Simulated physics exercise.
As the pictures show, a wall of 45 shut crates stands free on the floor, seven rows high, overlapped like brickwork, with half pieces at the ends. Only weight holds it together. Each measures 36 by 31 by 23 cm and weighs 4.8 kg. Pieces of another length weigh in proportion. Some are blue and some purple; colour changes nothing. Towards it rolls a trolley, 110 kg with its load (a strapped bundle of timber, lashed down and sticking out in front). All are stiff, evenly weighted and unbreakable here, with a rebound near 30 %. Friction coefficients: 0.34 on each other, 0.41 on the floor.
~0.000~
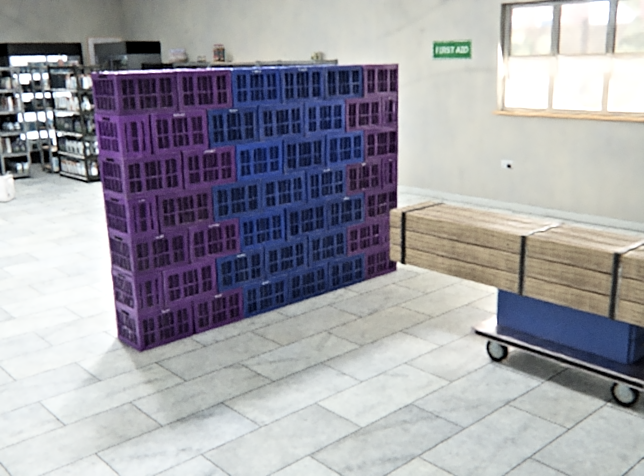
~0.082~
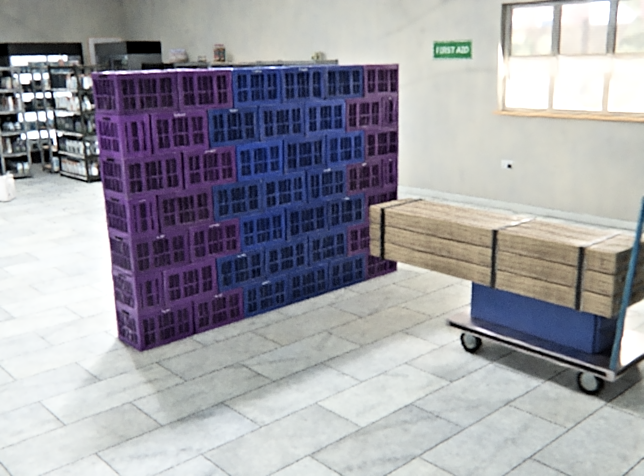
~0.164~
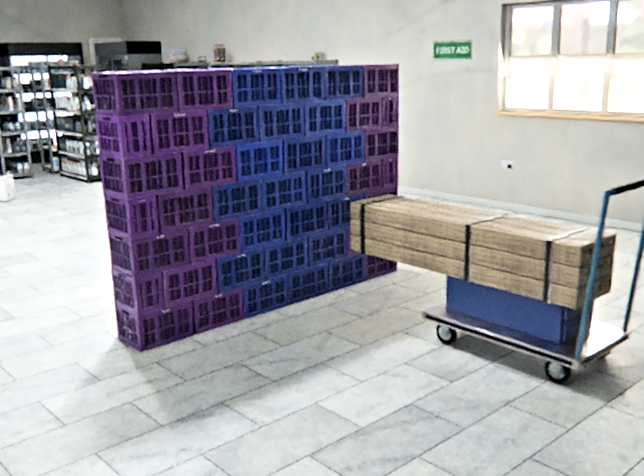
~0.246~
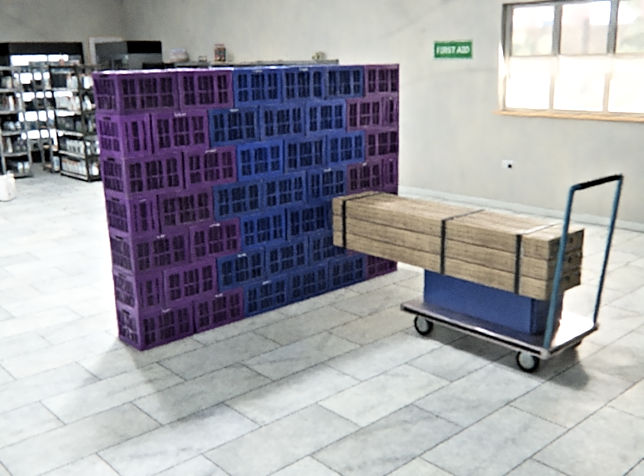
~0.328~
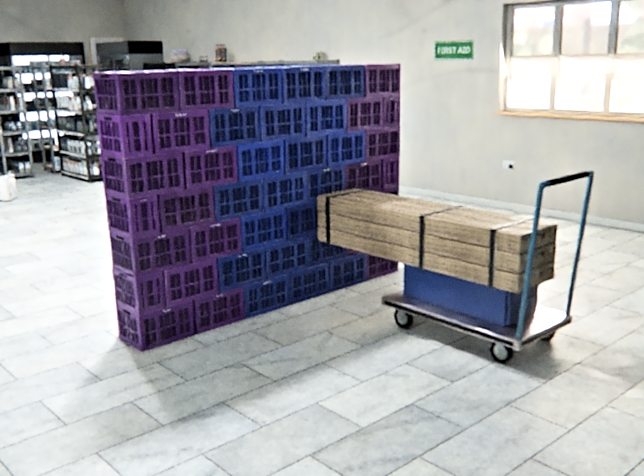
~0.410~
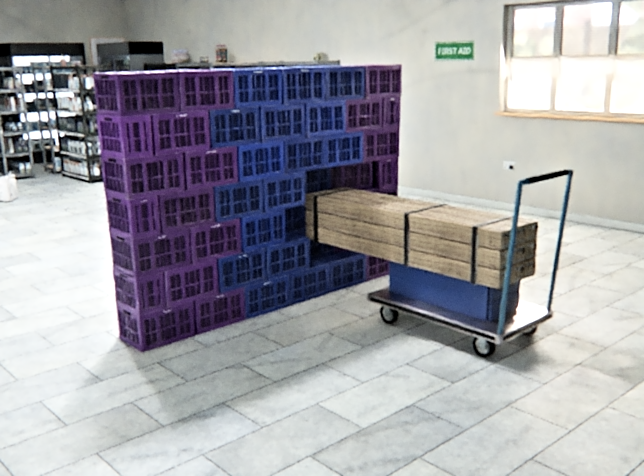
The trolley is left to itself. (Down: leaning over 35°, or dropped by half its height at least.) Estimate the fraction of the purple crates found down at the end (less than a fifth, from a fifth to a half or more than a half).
The part is from a fifth to a half.
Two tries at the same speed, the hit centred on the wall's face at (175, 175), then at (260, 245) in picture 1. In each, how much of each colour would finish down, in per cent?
Purple 30 then 0, blue 10 then 10 per cent.
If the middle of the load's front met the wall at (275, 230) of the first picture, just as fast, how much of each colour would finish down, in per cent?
Then purple 40, blue 80 per cent.
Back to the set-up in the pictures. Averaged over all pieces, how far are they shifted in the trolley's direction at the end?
Roughly 65 cm.
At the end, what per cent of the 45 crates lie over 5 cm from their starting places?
Shifted: 60 per cent.
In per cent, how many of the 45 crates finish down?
Near 55 per cent.
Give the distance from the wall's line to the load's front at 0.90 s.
About 65 cm past it.
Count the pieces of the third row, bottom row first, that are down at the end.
3 of them.
After 0.90 s, load 66 cm past the wall's line, still rolling; none of the 24 purple crates down (3 of 45 in all colours); top purple crate 7° from how it stood; top blue crate 19 cm from its place.
After 1.56 s, load 89 cm past the wall's line, still rolling; 9 of the 24 purple crates down (16 of 45 in all colours); top purple crate 25° from how it stood, 36 cm lower; top blue crate 23° from how it stood, 11 cm lower.
After 2.26 s, load 89 cm past the wall's line, still rolling; 10 of the 24 purple crates down (24 of 45 in all colours); top purple crate on its side; top blue crate on its side.
In the end (3.9 s), load 89 cm past the wall's line, stopped; 10 of the 24 purple crates down (24 of 45 in all colours); top purple crate upside down; top blue crate upside down. That is 42 per cent. From the last view, middles, top purple crate near (228, 195), top blue crate near (122, 244).
